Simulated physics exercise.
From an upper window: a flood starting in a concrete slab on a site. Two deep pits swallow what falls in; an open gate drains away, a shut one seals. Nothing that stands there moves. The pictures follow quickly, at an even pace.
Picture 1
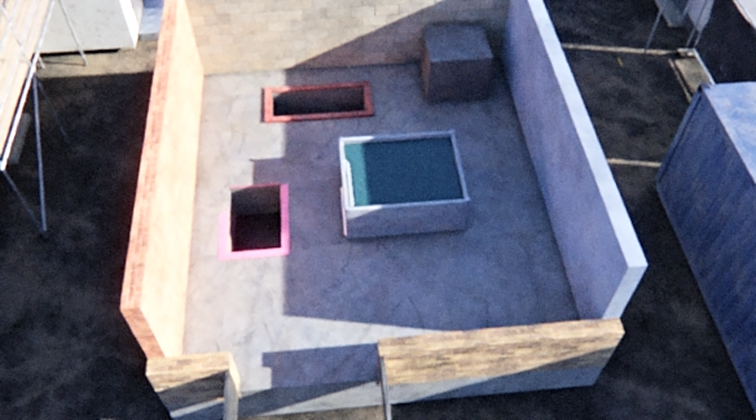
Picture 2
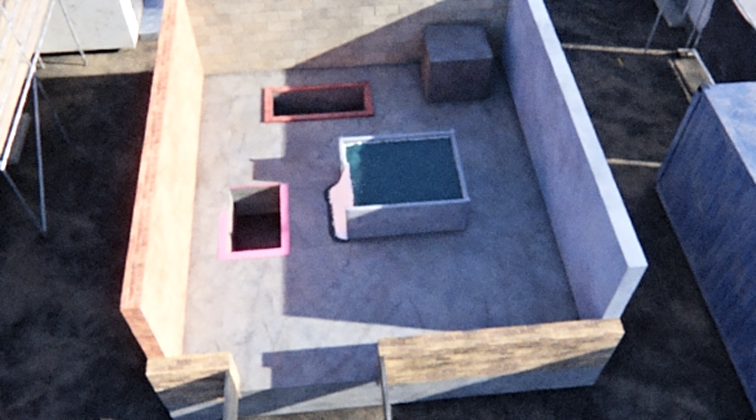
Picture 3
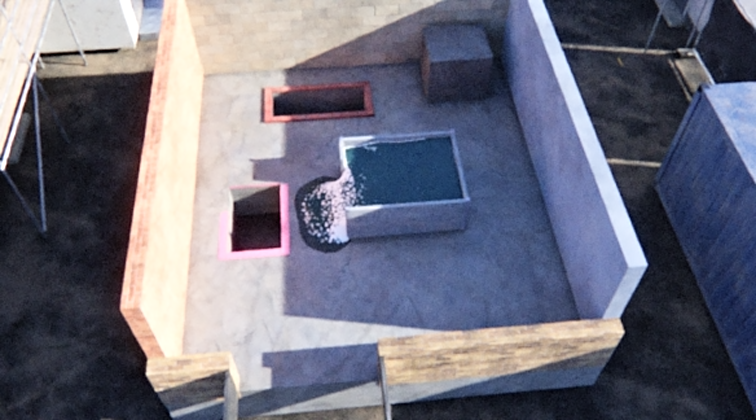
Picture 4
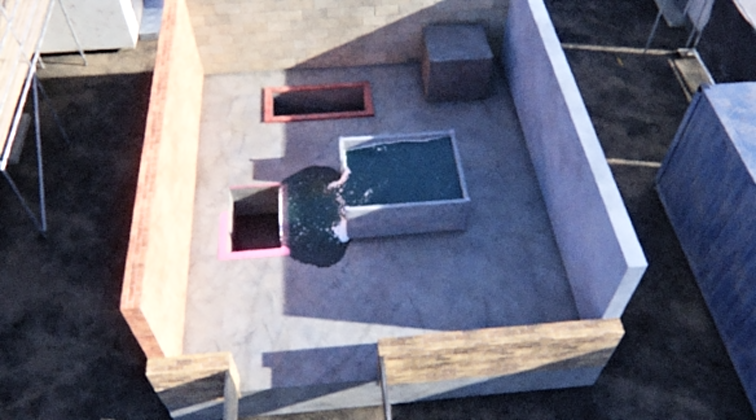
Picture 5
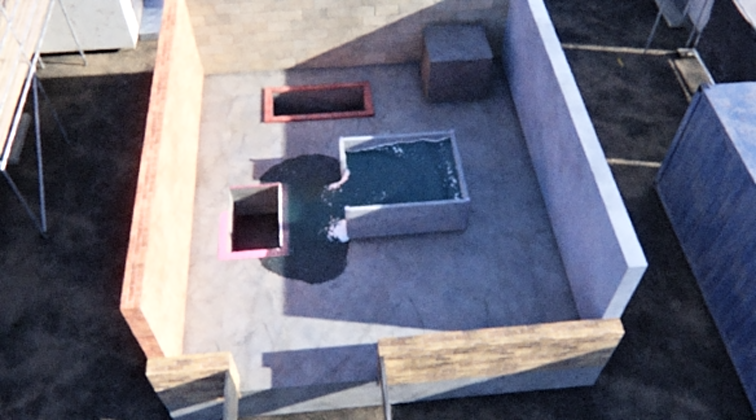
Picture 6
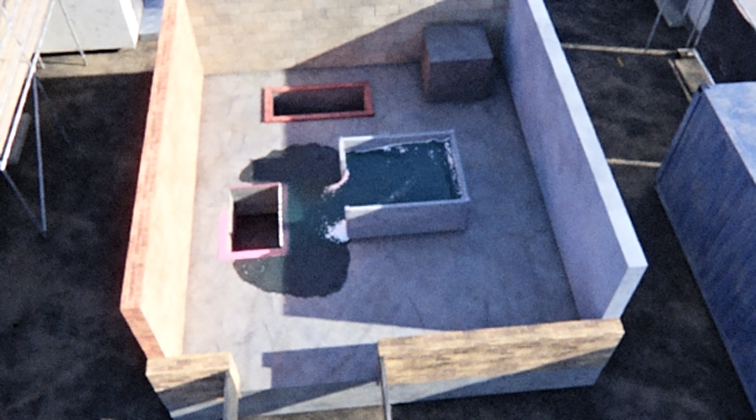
Water burst out of the left side of a raised tank in a walled concrete yard, foamed onto the floor, reached the pink-edged pit and spread around it in a dark, widening puddle.
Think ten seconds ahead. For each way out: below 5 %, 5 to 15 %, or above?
In the end: The gate takes from 5 to 15 %; the red pit takes less than 5 %; the pink pit takes more than 15 %.
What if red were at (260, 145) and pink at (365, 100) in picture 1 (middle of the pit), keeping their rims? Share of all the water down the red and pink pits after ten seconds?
Parts in a hundred: Red 12, pink 4.
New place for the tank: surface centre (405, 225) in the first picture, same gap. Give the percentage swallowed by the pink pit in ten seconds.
In per cent: Pink 40.
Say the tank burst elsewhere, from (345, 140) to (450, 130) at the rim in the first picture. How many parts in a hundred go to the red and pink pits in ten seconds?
Roughly, in per cent: Red 30, pink 10.
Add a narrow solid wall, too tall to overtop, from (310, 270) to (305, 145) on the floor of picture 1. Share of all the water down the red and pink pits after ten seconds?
Per cent: Red 20, pink 0.
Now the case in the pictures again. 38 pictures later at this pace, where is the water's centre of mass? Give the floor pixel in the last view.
Around (323, 224).
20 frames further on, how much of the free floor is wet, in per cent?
Some 25 per cent.
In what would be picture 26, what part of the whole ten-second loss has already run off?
Some 60 per cent.
A moment on, water covers 20 % of the floor; the gate 0 %, the red pit 0 %, the pink pit 19 %.
Next, water covers 25 % of the floor; the gate 0 %, the red pit 0 %, the pink pit 33 %.
Then, water covers 25 % of the floor; the gate 2 %, the red pit 0 %, the pink pit 44 %.
Later, water covers 35 % of the floor; the gate 5 %, the red pit 0 %, the pink pit 56 %.
In the end, water covers 35 % of the floor; the gate 9 %, the red pit 0 %, the pink pit 65 %.
